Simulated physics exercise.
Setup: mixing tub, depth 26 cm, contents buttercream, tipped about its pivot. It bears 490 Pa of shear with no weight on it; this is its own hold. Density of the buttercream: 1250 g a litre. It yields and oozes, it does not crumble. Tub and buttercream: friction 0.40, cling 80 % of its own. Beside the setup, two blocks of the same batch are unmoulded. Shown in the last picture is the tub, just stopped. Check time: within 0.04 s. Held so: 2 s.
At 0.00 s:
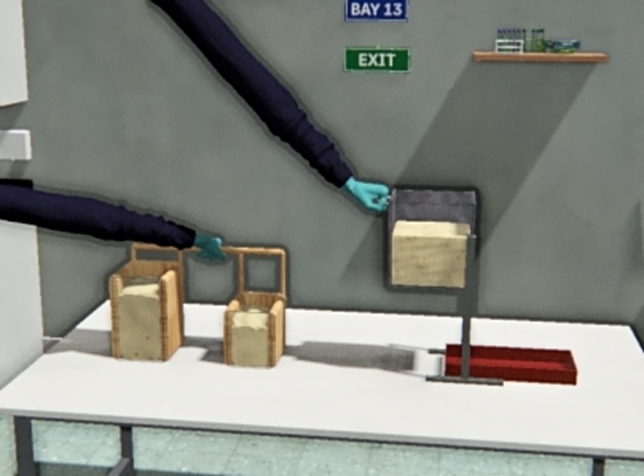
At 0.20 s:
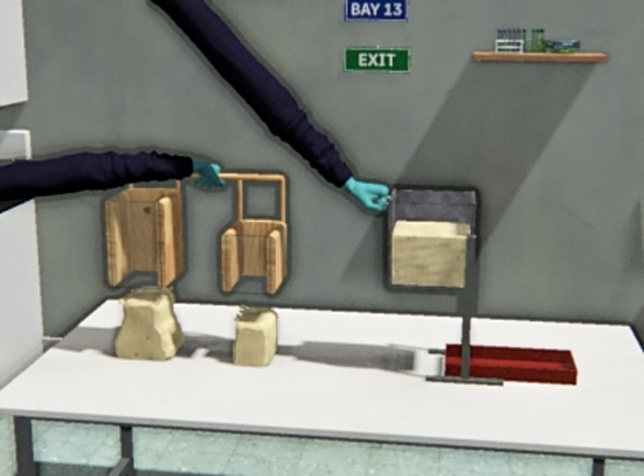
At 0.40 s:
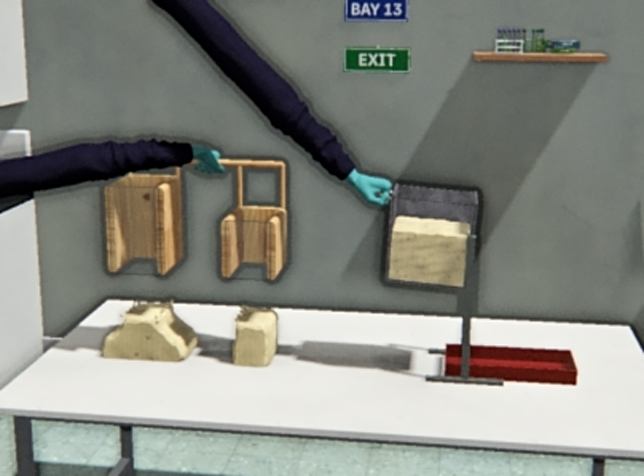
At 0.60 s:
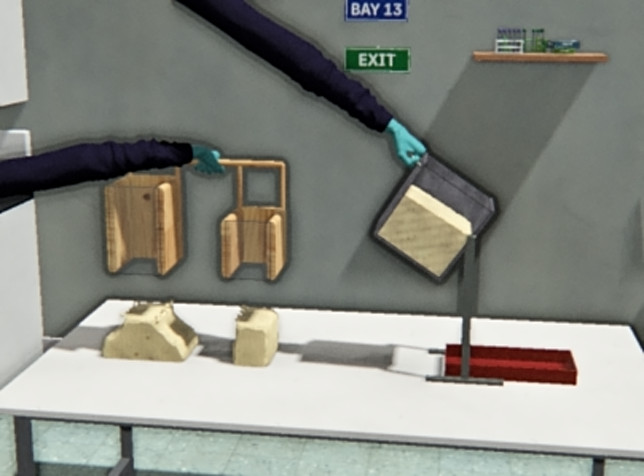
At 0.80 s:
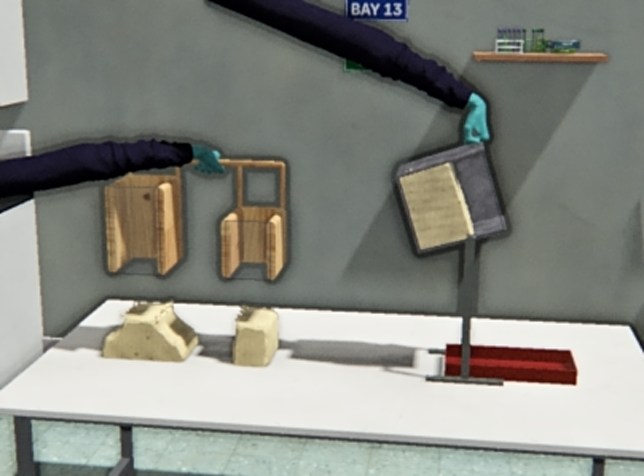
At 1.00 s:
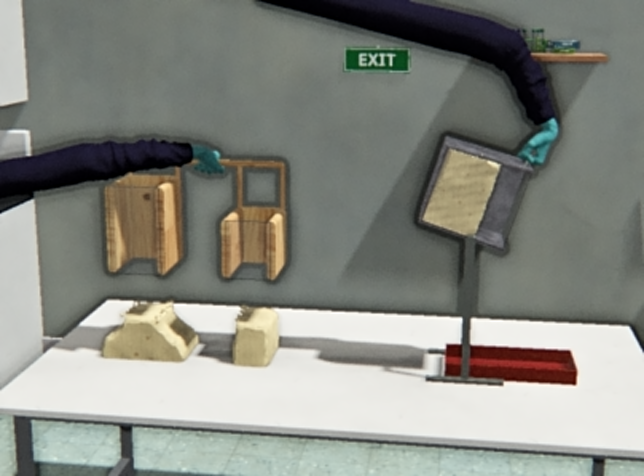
The video shows a gloved hand lifting two wooden moulds off pale blocks on a table, the taller left one slumping while the smaller keeps its shape, before another hand rotates a grey tub of pale material clockwise.
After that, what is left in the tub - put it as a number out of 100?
It works out at about 0 in every hundred.
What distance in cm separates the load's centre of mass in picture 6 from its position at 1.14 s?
Some 7 cm.
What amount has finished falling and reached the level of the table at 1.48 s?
About 25 %.
By 1.14 s, the tub is at 107 degrees and holds 100 %.
By 1.31 s, the tub is at 107 degrees and holds 47 %.
By 1.48 s, the tub is at 107 degrees and holds 33 %.
By 1.65 s, the tub is at 107 degrees and holds 19 %.
By 3.00 s, at the end, the tub is at 107 degrees and holds 0 %.
